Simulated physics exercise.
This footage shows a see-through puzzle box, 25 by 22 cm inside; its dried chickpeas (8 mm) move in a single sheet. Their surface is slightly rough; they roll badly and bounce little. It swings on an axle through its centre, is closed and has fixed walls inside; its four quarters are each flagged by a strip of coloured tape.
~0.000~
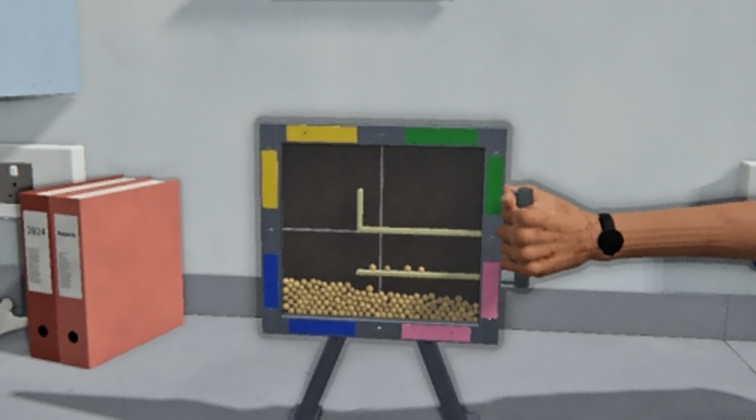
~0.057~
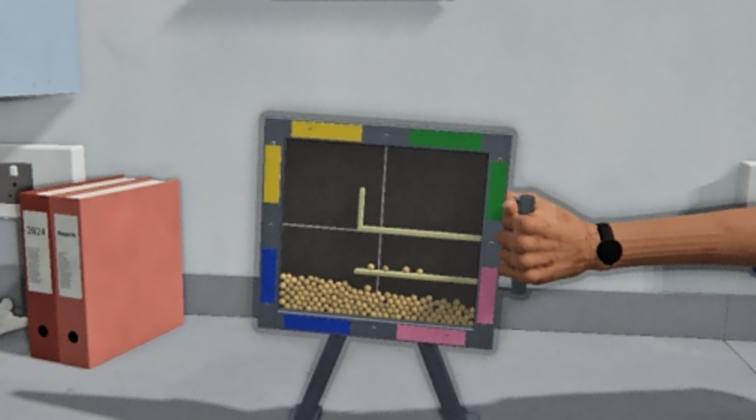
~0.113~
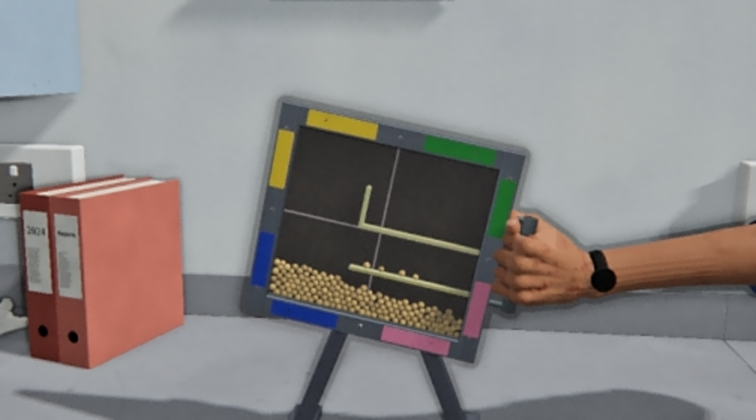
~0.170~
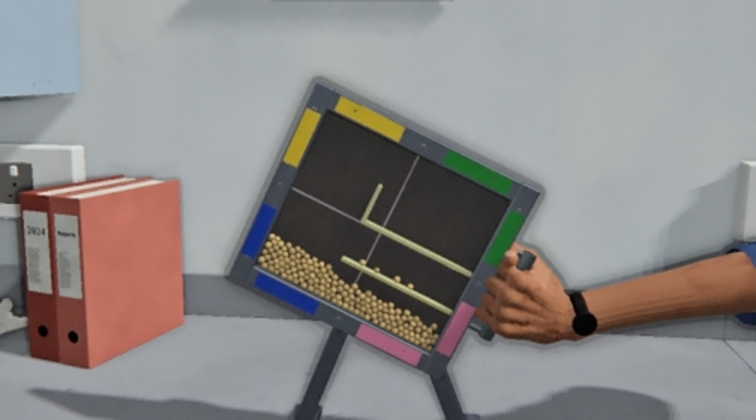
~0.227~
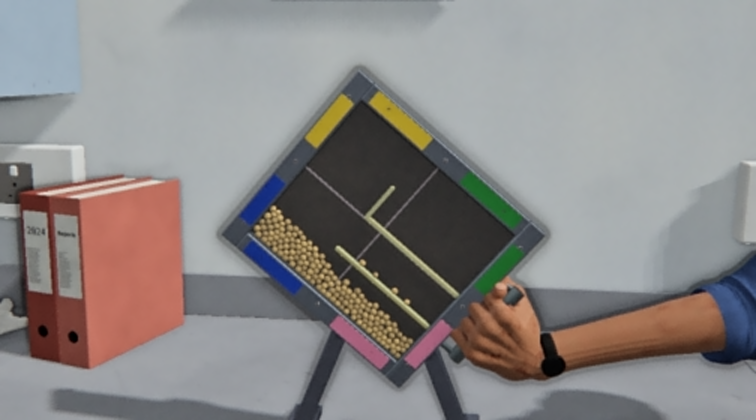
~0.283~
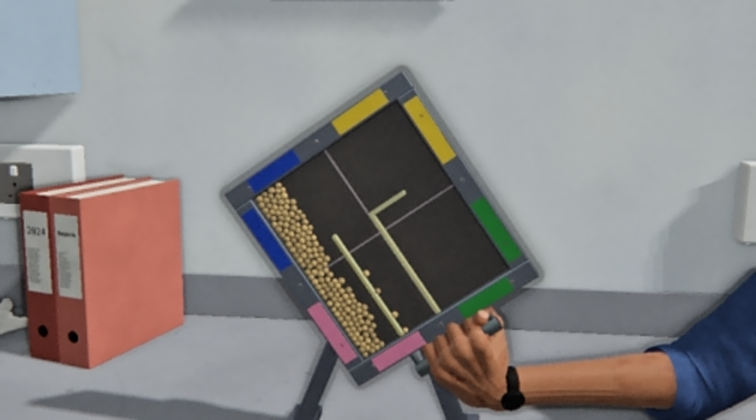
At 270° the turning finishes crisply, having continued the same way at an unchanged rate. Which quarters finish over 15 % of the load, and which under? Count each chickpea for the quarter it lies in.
Shares - yellow quarter greater than; blue quarter greater than; pink quarter smaller than; green quarter smaller than 15 percent.
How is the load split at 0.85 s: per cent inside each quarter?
Yellow quarter: 5; blue quarter: 20; pink quarter: 70; green quarter: 0.
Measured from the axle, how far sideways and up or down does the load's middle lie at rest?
Roughly 2 cm to the right of the axle and 10 cm beneath it.
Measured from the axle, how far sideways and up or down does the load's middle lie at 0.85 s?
The middle sits around 1 cm left of the axle and some 7 cm higher.
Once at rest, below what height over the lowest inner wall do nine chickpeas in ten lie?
Roughly 5 centimetres.
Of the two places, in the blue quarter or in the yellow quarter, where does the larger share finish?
That would be the blue quarter.
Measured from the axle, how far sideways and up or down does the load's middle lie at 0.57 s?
Close to 9 cm leftward and 2 cm higher than the axle.
After 0.57 s it has turned 131°, the chickpeas' middle is 9 cm left of and 2 cm above the axle; by quarter, blue 25 %, pink 75 %.
After 0.85 s it has turned 205°, the chickpeas' middle is 1 cm left of and 7 cm above the axle; by quarter, yellow 5 %, blue 20 %, pink 70 %.
After 1.17 s it has turned 270°, the chickpeas' middle is 4 cm right of and 9 cm below the axle; by quarter, yellow 20 %, blue 75 %.
Settled by 1.9 s, yellow 40 %, blue 60 %, pink 0 %, green 0 %.
